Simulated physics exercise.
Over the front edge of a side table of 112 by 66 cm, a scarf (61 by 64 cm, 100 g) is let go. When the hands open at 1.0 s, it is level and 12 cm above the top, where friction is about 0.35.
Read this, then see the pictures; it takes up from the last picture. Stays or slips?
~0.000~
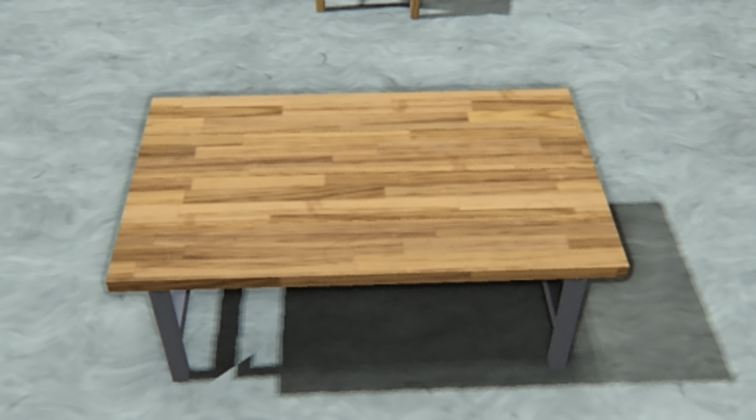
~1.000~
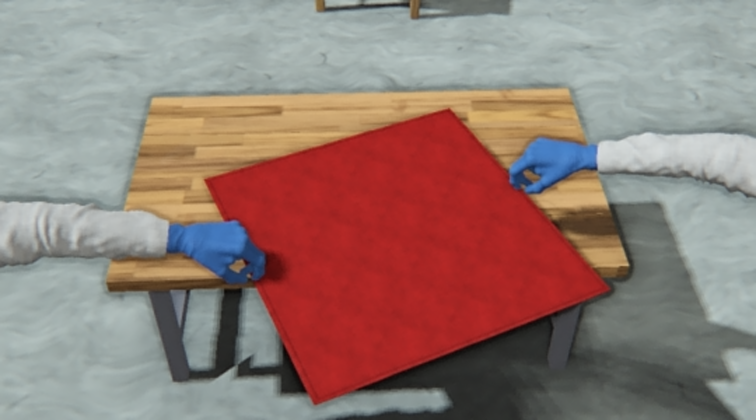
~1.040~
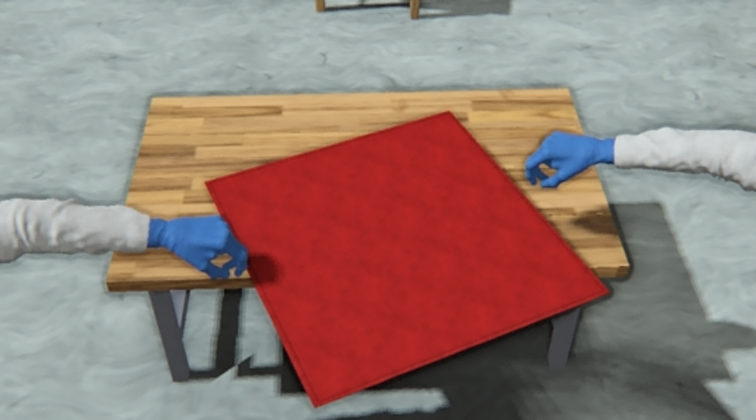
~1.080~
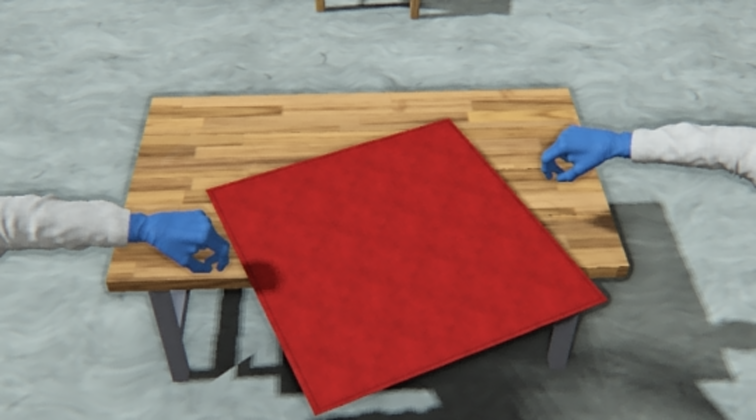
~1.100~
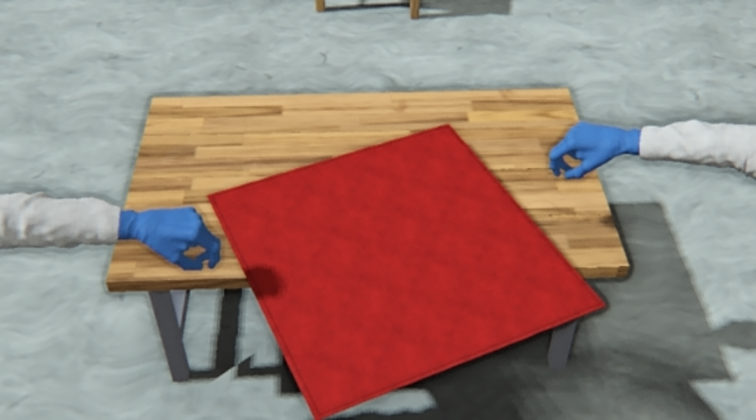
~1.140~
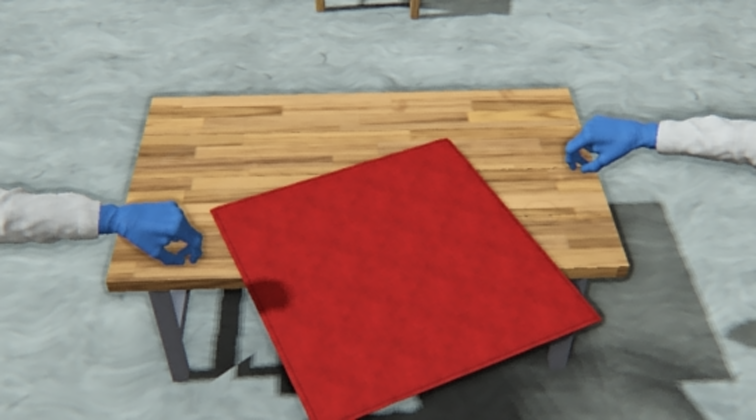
Comes off.
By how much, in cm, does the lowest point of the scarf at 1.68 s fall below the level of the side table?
Some 44 cm.
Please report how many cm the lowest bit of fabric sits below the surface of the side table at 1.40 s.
Roughly 42 centimetres below the top.
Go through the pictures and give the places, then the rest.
The first frame shows the bare side table.
The second frame shows scarf corners (315, 406) (204, 180) (450, 108) (611, 290).
The third frame shows scarf corners (315, 408) (204, 182).
The fourth frame shows scarf corners (315, 416) (206, 190).
The fifth frame shows scarf corners (207, 196) (448, 124).
The sixth frame shows scarf corners (210, 210) (447, 138) (602, 321).
By 1.4 s, 40 % of the scarf is still over the top.
By 1.7 s, 10 % of the scarf is still over the top.
By 1.9 s, 0 % of the scarf is still over the top.
By 2.2 s, 0 % of the scarf is still over the top.
By 4.4 s, 0 % of the scarf is still over the top.
